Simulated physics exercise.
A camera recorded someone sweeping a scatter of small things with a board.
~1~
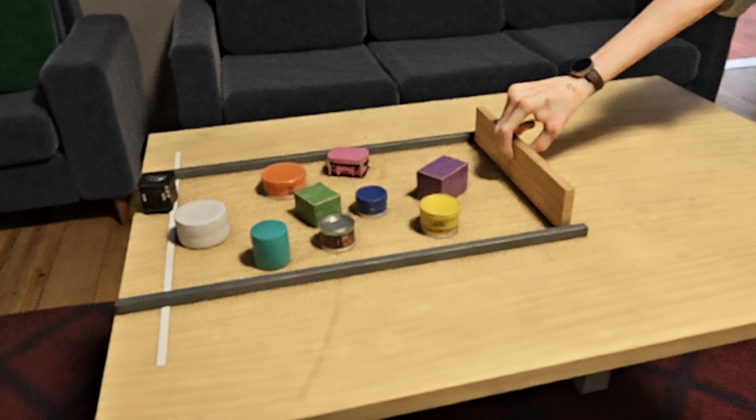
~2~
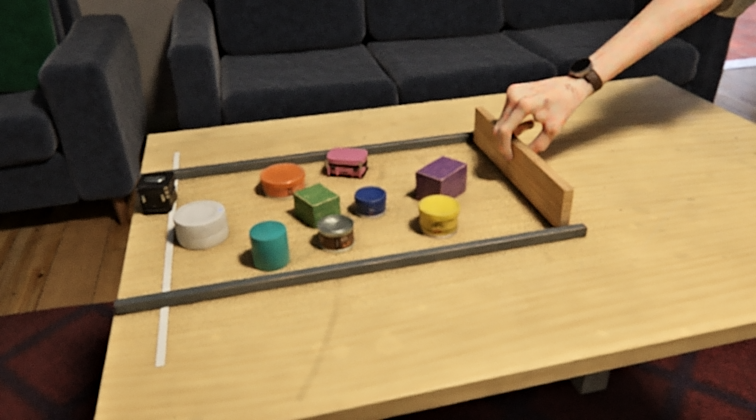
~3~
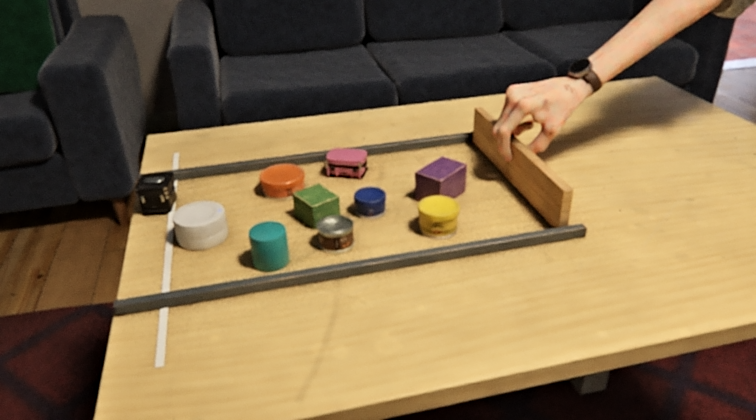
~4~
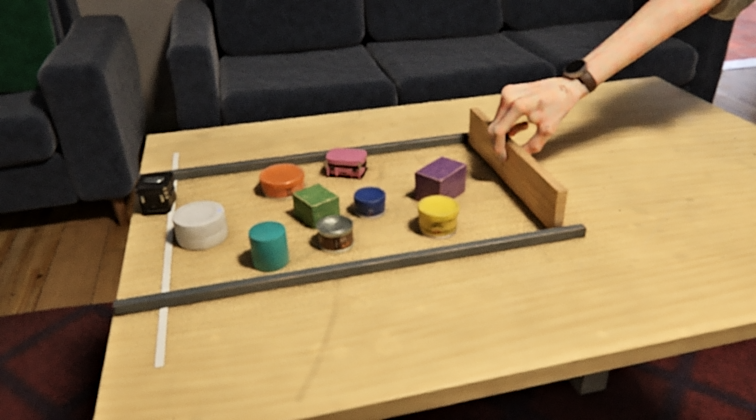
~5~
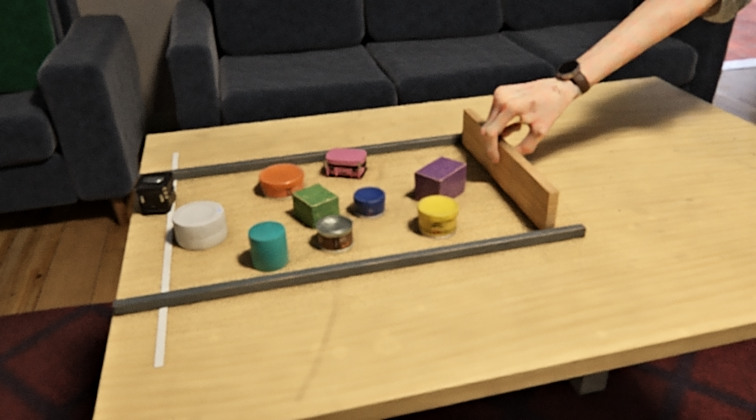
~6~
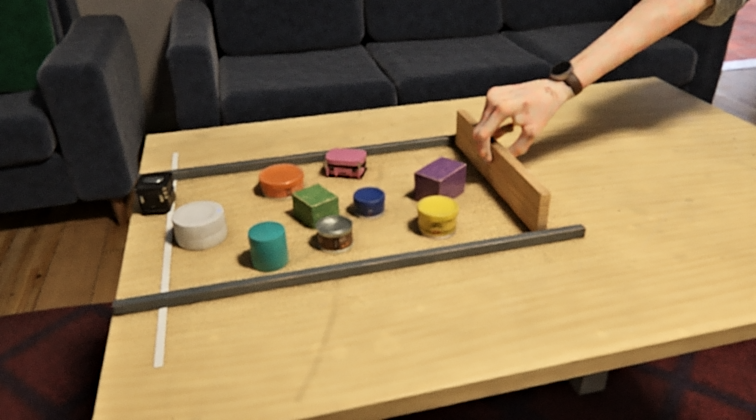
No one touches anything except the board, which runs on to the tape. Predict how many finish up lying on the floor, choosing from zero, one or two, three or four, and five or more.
My prediction is five or more.
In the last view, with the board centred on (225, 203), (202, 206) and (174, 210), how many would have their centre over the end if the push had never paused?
That makes 1, 2, 6.
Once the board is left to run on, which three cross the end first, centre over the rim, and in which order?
White lid, turquoise lid, black case.
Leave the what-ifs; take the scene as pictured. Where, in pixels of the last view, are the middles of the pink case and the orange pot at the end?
(150, 191), and the other (145, 211).
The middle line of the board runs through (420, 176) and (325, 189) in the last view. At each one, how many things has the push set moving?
Moved so far: 3, then 8.
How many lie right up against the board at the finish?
My count gives 4.
Soon after, none off yet; black case at rest near (156, 193); white lid at rest near (200, 225); turquoise lid at rest near (268, 246).
Then, none off yet; black case at rest near (156, 193); white lid at rest near (198, 225); turquoise lid moved about its own width near (234, 257).
Further on, none off yet; black case at rest near (152, 194); white lid moved about its own width near (123, 244); turquoise lid moved well along near (129, 279).
By the end, the number that fall off is five or more; fallen, blue tin, brown pot, green block, turquoise lid, white lid and black case.
